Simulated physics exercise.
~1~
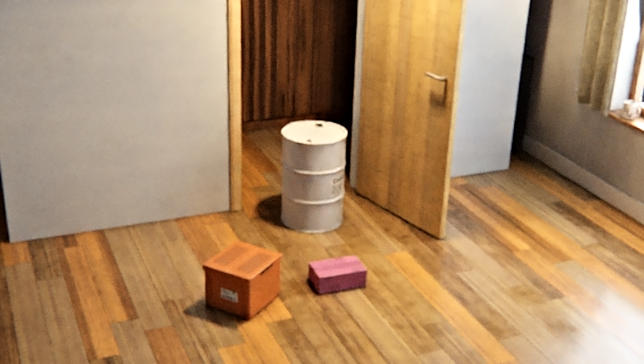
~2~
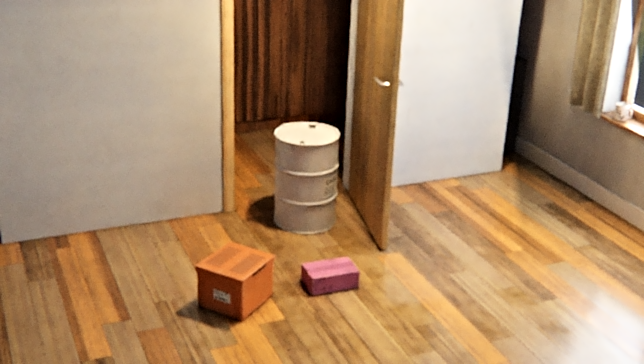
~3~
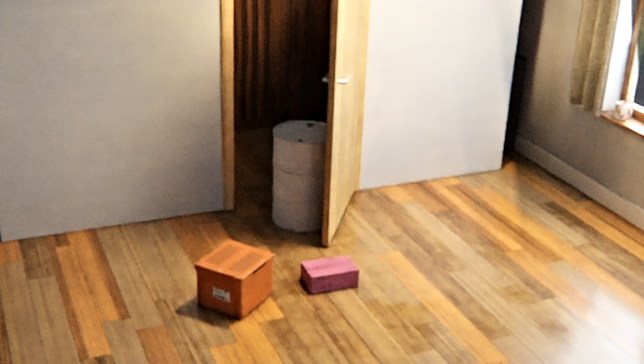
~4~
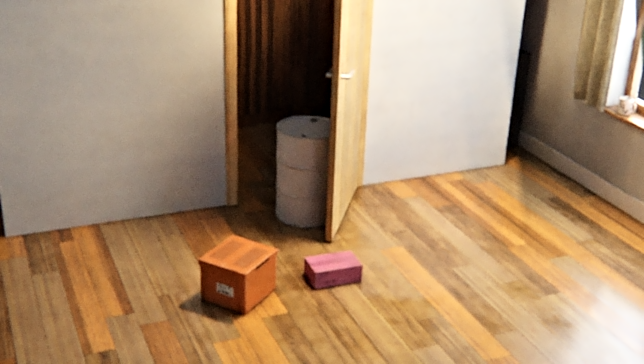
In a wood-floored room, a door swinging partway closed beside a white drum, stopping still ajar, orange and pink boxes staying put.
